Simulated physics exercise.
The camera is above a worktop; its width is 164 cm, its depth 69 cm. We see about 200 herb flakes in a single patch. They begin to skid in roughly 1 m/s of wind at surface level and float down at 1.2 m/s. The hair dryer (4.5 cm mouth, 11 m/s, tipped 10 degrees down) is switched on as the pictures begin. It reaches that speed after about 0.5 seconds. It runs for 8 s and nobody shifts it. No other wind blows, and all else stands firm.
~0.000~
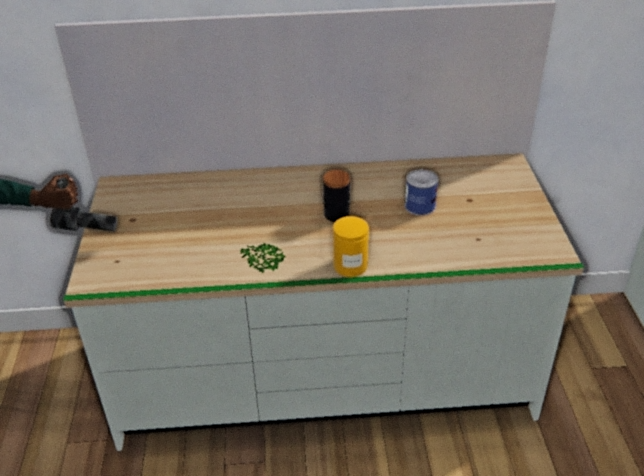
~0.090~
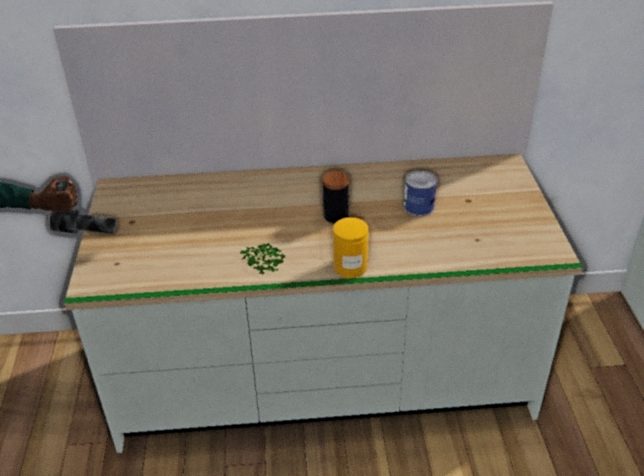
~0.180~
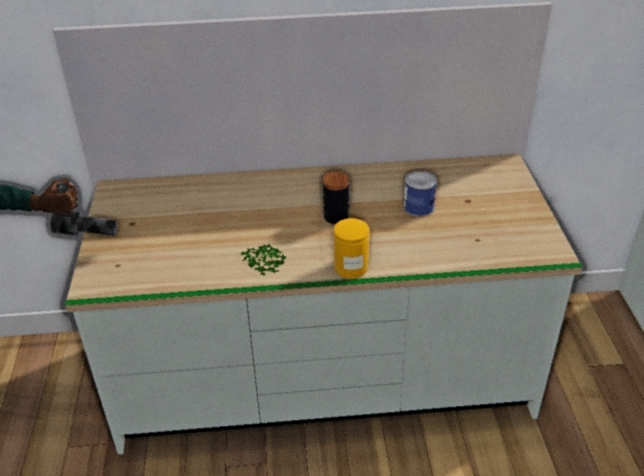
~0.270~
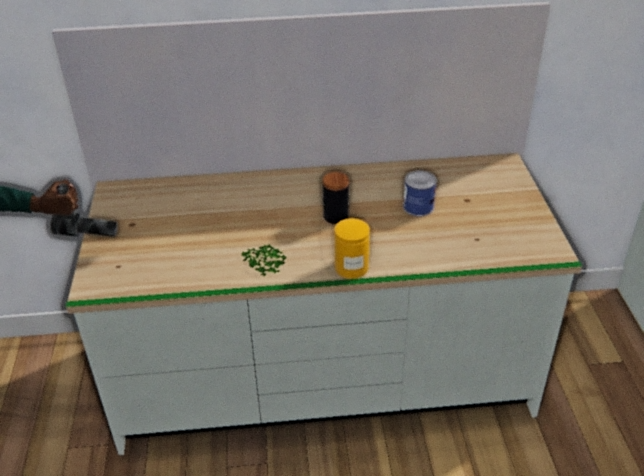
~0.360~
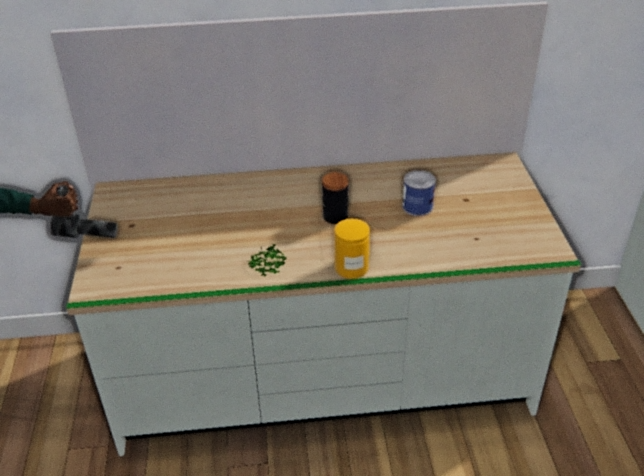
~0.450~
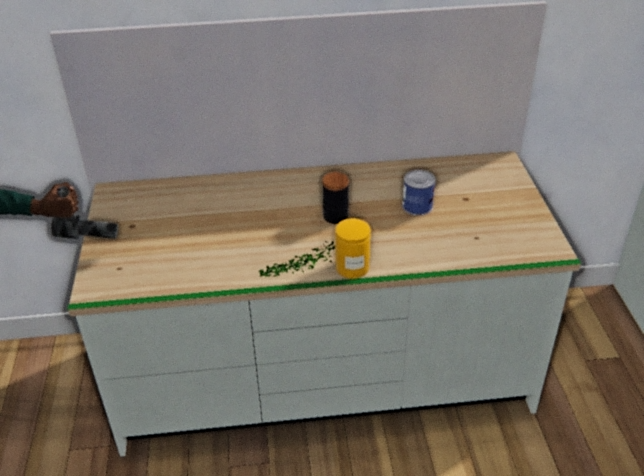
Green herb flakes lie still on the wooden worktop, then skid right towards the yellow jar.
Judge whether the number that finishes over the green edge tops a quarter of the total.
Odds are the amount swept past that edge ends up above a quarter.
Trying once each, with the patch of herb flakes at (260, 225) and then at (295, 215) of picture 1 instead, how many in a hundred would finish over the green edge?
Near 0 % for the first and near 0 % for the second.
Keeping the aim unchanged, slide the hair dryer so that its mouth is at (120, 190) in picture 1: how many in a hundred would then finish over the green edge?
About 25 %.
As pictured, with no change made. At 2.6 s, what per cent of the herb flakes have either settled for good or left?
The share is roughly 90 %.
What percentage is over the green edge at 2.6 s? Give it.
The share is about 70 percent.
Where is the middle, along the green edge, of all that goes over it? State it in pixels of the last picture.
Median crossing point, approx. (330, 286).
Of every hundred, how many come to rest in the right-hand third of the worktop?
About 3 percent.
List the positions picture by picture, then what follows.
In the first frame, the middle of the herb flakes is near (264, 257), none has stirred yet and the mouth of the hair dryer is at (116, 224).
In the second frame, the middle of the herb flakes is near (264, 258), none has stirred yet and the green edge is centred on (328, 286).
In the third frame, the middle of the herb flakes is near (265, 259), none has stirred yet, the top of a jar is at (352, 229) and the top of a jar is at (336, 179).
In the fourth frame, the middle of the herb flakes is near (265, 260) and none has stirred yet.
In the fifth frame, the middle of the herb flakes is near (270, 263), the farthest in sight from the hair dryer is at (286, 258) and about 15 % have left their places.
In the sixth frame, the middle of the herb flakes is near (298, 264), the farthest in sight from the hair dryer is at (336, 254) and about 85 % have left their places.
After 1.6 s the count stands so, 72 % are over the green edge.
After 2.6 s the count stands so, 72 % are over the green edge.
After 4.4 s the count stands so, 72 % are over the green edge.
After 8.0 s, at the end, 73 % are over the green edge.
